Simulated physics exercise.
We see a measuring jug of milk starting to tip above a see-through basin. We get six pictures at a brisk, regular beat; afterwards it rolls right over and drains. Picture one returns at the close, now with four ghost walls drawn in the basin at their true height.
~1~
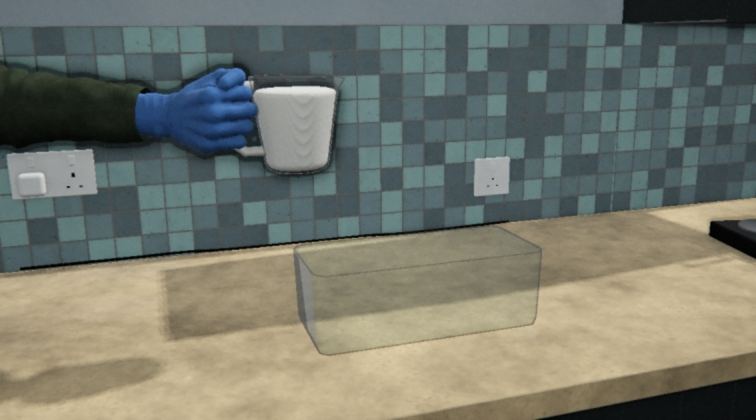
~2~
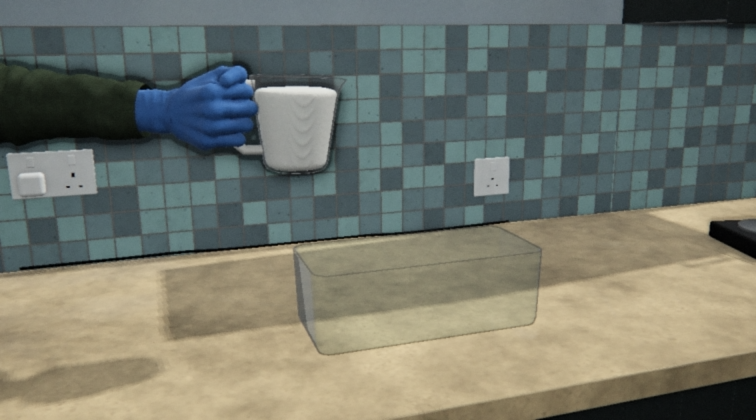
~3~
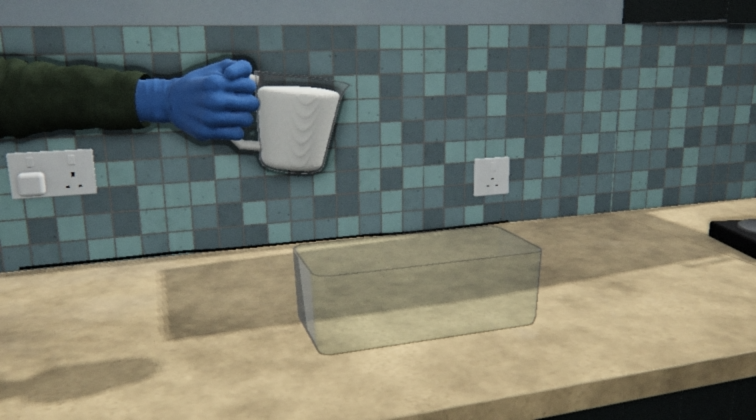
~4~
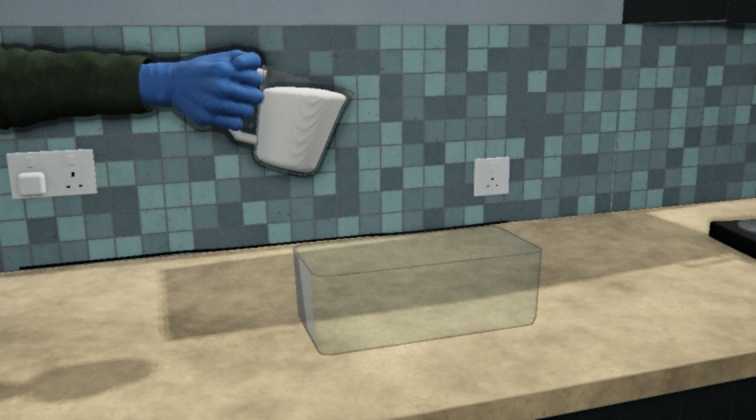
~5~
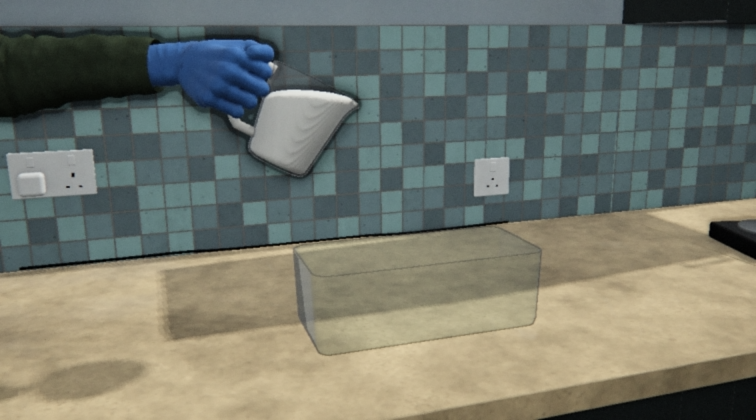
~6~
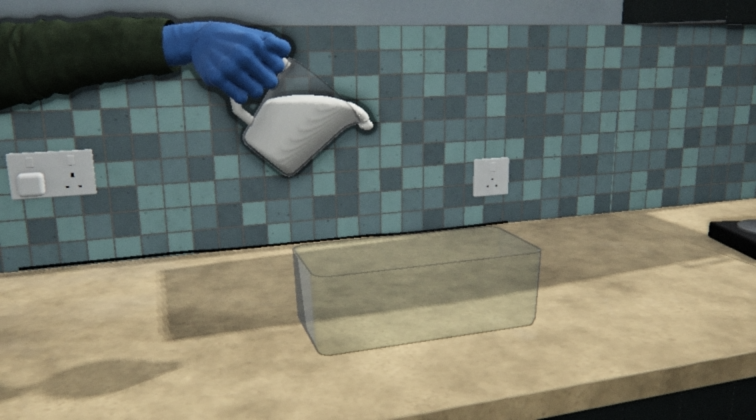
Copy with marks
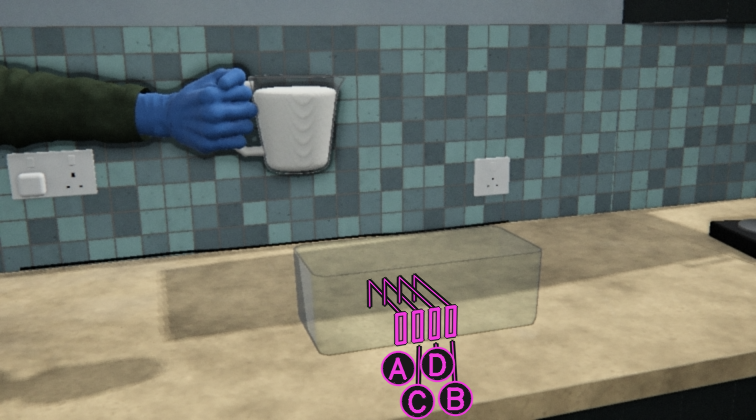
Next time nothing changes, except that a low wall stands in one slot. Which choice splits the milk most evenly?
The best slot is C.
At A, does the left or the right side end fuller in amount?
The right one.
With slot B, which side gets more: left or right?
The left side.
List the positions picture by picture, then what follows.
The first frame shows upright, lip at (343, 78); basin from (316, 355) to (534, 322); nothing has left yet.
The second frame shows upright, lip at (345, 79); nothing has left yet.
The third frame shows tipped about 8°, lip at (348, 84); nothing has left yet.
The fourth frame shows tipped about 17°, lip at (353, 93); nothing has left yet.
The fifth frame shows tipped about 28°, lip at (357, 106); nothing has left yet.
The sixth frame shows tipped about 42°, lip at (358, 122); milk is over the lip, down to (367, 126).
In magenta, A at (402, 349); B at (452, 341); C at (419, 346); D at (435, 344).
With A, about 27 % ends left of the wall and 72 % right of it.
With B, about 84 % ends left of the wall and 7 % right of it; 8 % is lost outside.
With C, about 52 % ends left of the wall and 43 % right of it; 6 % is lost outside.
With D, about 73 % ends left of the wall and 19 % right of it; 8 % is lost outside.
